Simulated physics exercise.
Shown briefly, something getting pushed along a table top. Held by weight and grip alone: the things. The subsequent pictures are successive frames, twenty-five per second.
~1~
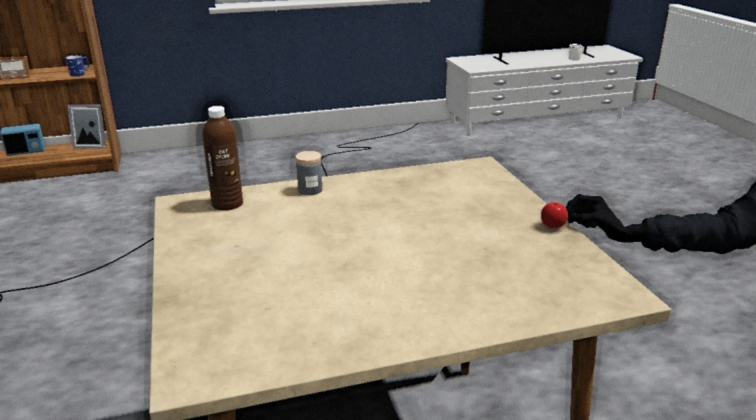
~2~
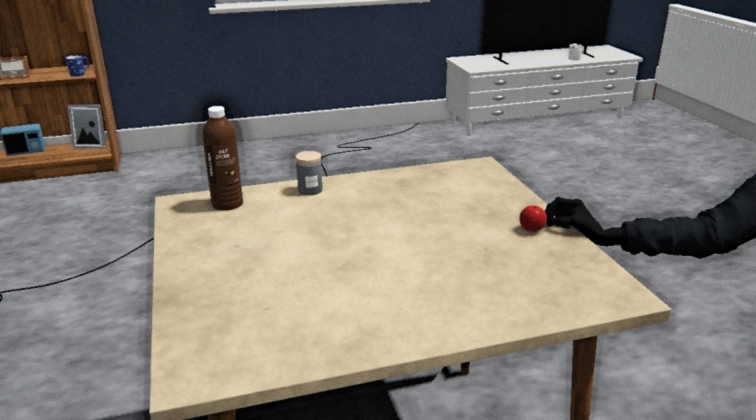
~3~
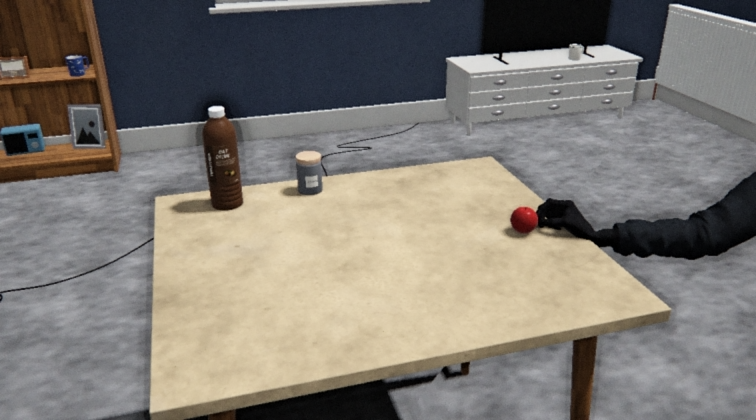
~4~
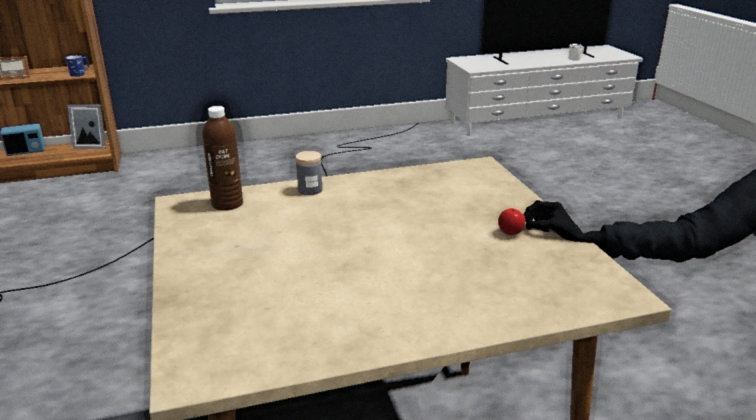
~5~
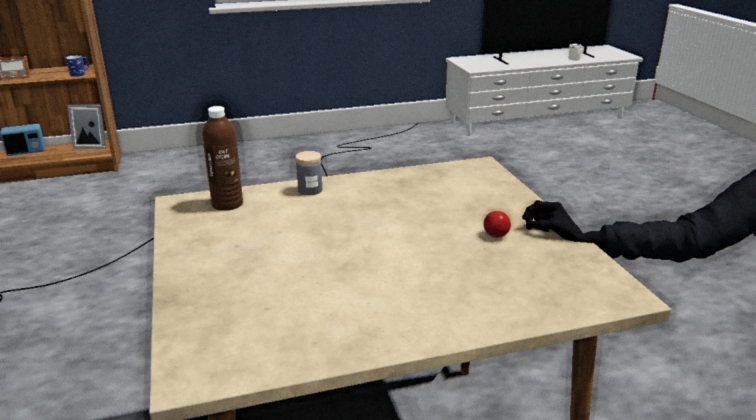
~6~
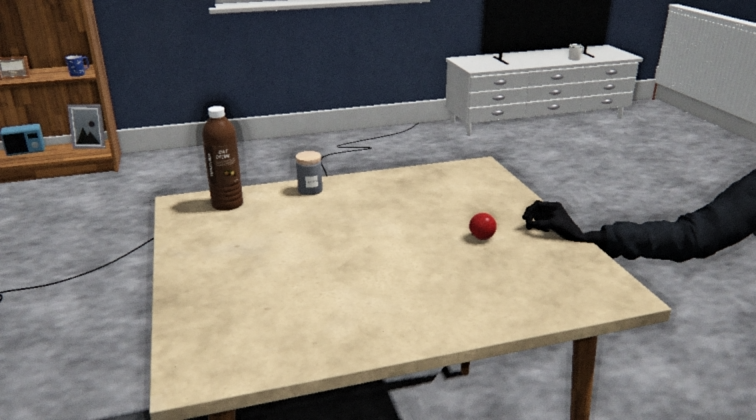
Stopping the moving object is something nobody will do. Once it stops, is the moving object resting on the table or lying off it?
It is lying off the table.
Then, 0.50 s later than the last frame, red apple moved well along near (291, 255).
Then, 1.00 s later than the last frame, red apple now off the table.
When it is over, off the table, red apple.
